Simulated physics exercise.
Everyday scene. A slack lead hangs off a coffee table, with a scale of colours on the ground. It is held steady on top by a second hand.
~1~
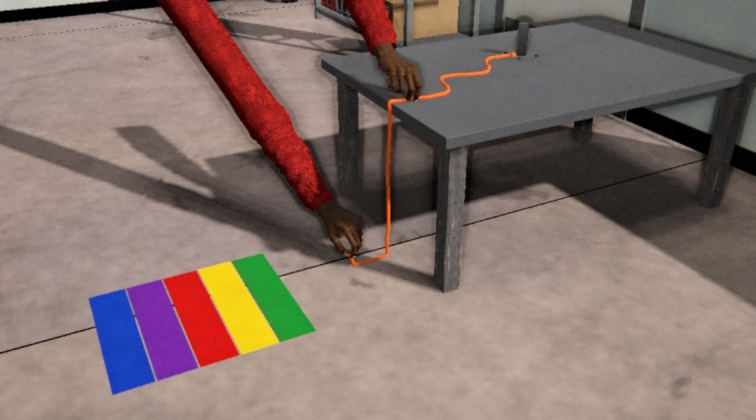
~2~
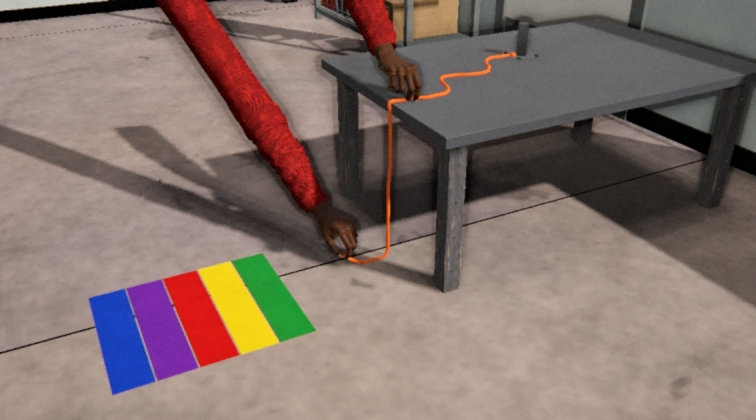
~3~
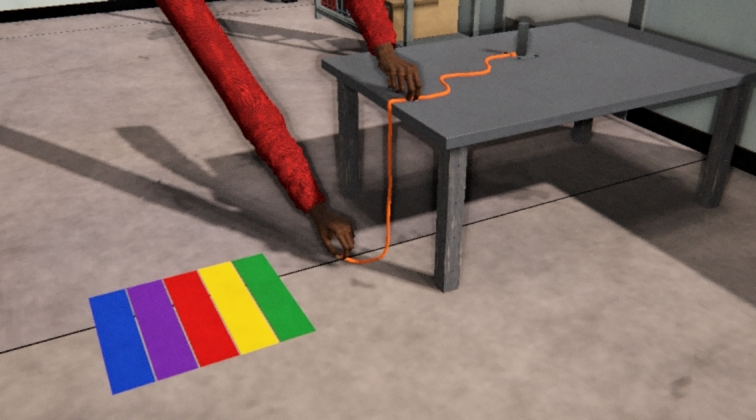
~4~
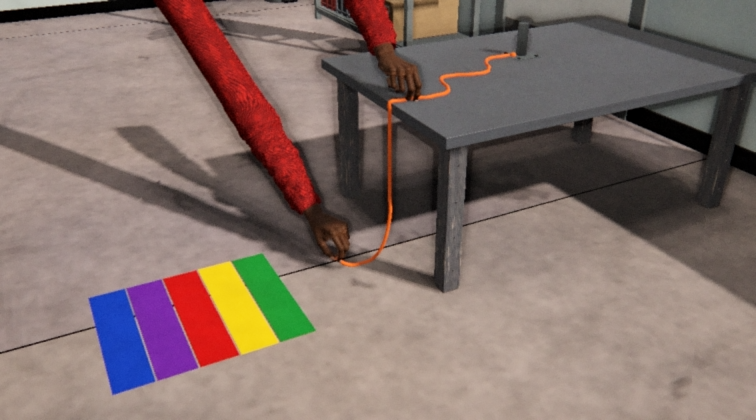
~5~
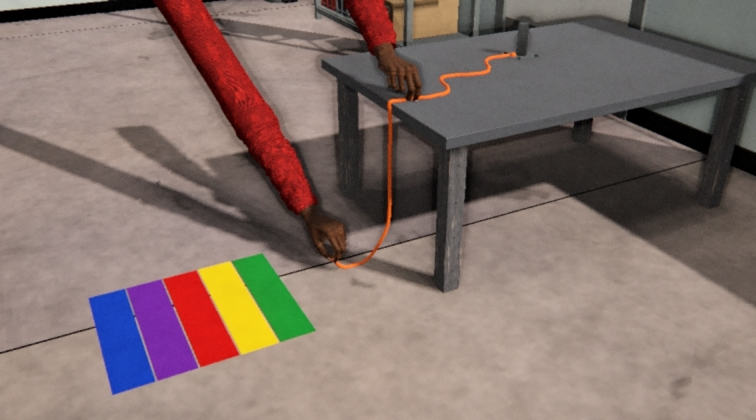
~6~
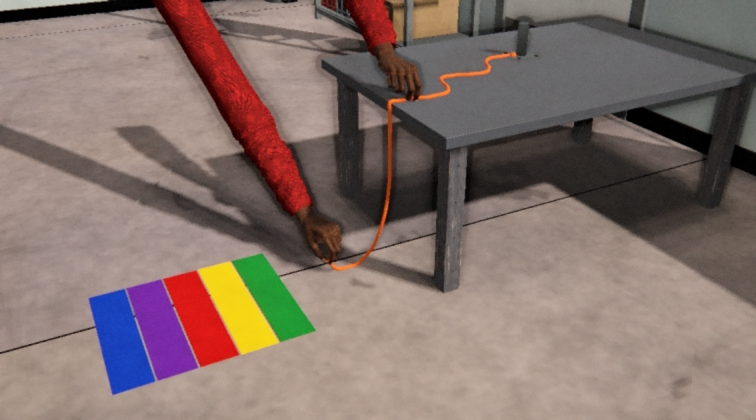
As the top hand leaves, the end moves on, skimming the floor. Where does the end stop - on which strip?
On the red strip.
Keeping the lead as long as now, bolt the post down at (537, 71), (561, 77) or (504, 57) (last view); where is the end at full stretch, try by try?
(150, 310), (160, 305) and (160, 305), in that order.
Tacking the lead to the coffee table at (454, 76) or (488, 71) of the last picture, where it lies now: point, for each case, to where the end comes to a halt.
In order of the tries, close to (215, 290) and close to (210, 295).
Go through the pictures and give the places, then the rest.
In the first picture, end (350, 255); green (288, 320); yellow (251, 331); red (212, 343); purple (171, 355); blue (128, 368).
In the second picture, end (345, 256); lead through (489, 59) (471, 75) (448, 90) (390, 109) (389, 176) (388, 240).
In the third picture, end (342, 257).
In the fourth picture, end (337, 258); lead through (489, 59) (471, 75) (448, 90) (390, 109) (390, 175) (385, 240).
In the fifth picture, end (333, 259).
In the sixth picture, end (328, 261); lead through (489, 59) (471, 75) (448, 90) (390, 109) (390, 175) (376, 241).
Soon after, end near (243, 284); over yellow.
Then, end near (209, 293); over red.
At full stretch, end near (189, 299); over red. The end stops over the red strip.
